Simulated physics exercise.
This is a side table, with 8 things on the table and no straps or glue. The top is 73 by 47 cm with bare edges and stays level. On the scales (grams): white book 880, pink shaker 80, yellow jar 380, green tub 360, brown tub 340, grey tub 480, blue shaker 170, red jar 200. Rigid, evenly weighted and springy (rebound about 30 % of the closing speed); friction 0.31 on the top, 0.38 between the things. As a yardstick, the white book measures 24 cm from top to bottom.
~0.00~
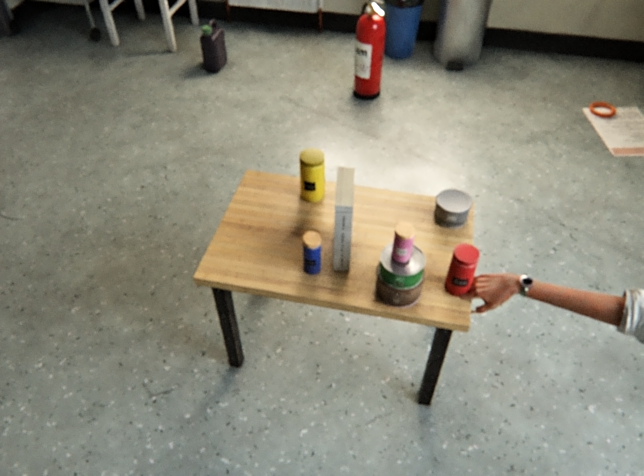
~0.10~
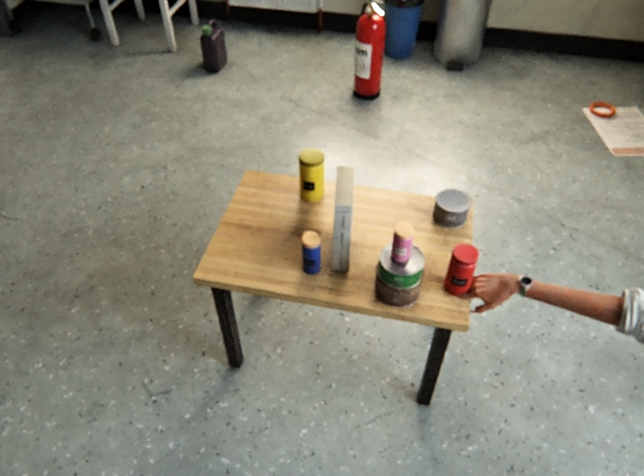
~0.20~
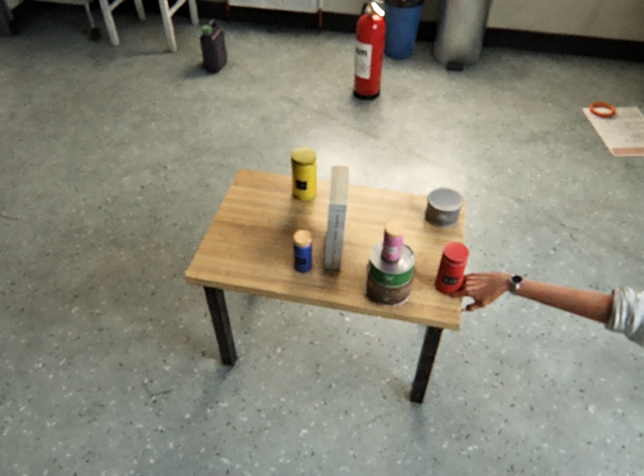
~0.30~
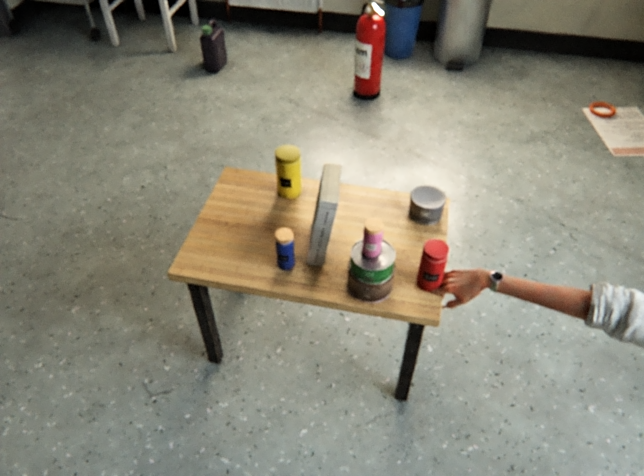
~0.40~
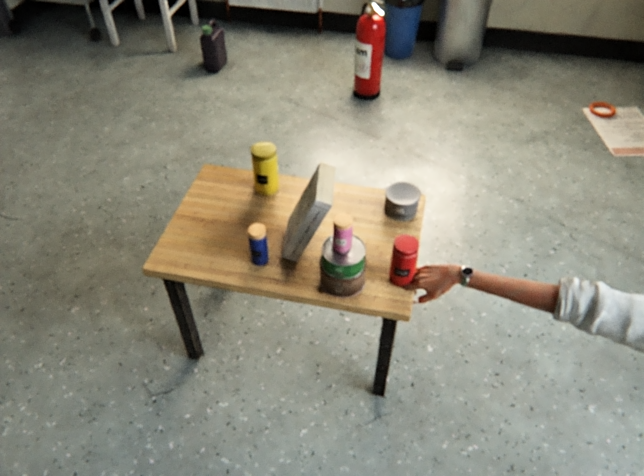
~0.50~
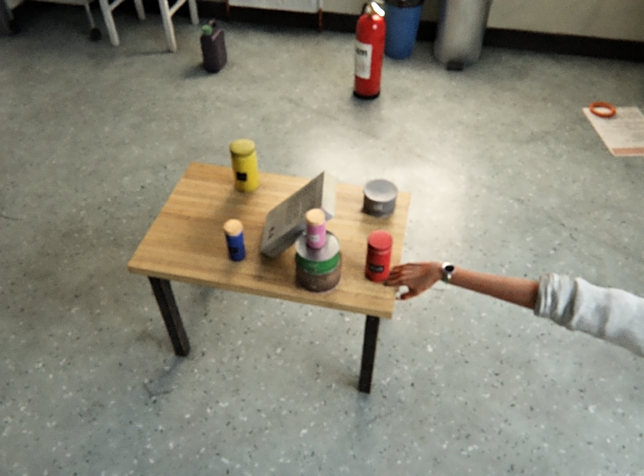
A small wooden side table shifts left across a speckled grey floor, seen from a fixed, raised viewpoint, as a hand at its right edge pushes it. It carries a yellow jar and grey tub behind, a blue shaker, upright white book, pink shaker on stacked green and brown tubs, and red jar in front, with a red extinguisher beyond. The book then leans steadily rightward behind the stack, and the tubs and red jar slide slightly left on the tabletop.
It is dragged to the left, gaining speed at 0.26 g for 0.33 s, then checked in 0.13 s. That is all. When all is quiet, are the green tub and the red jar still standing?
The green tub is still upright, the red jar is still upright.
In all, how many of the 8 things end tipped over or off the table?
In all, 1.
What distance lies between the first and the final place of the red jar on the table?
About 6 cm.
After 0.60 s, table shifted 19 cm; green tub slid 6 cm near (304, 250); red jar slid 5 cm near (365, 255); white book on its side.
After 0.70 s, table shifted 19 cm; red jar slid 6 cm near (363, 254); green tub slid 6 cm near (302, 250); white book on its side.
At rest (1.2 s), tipped over on the table, white book; not toppled but over 5 cm from the start, pink shaker, yellow jar, green tub, grey tub, blue shaker and red jar; brown tub in place, give or take 5 cm. Seen from the same camera at the end, green tub near (302, 250), red jar near (363, 254).
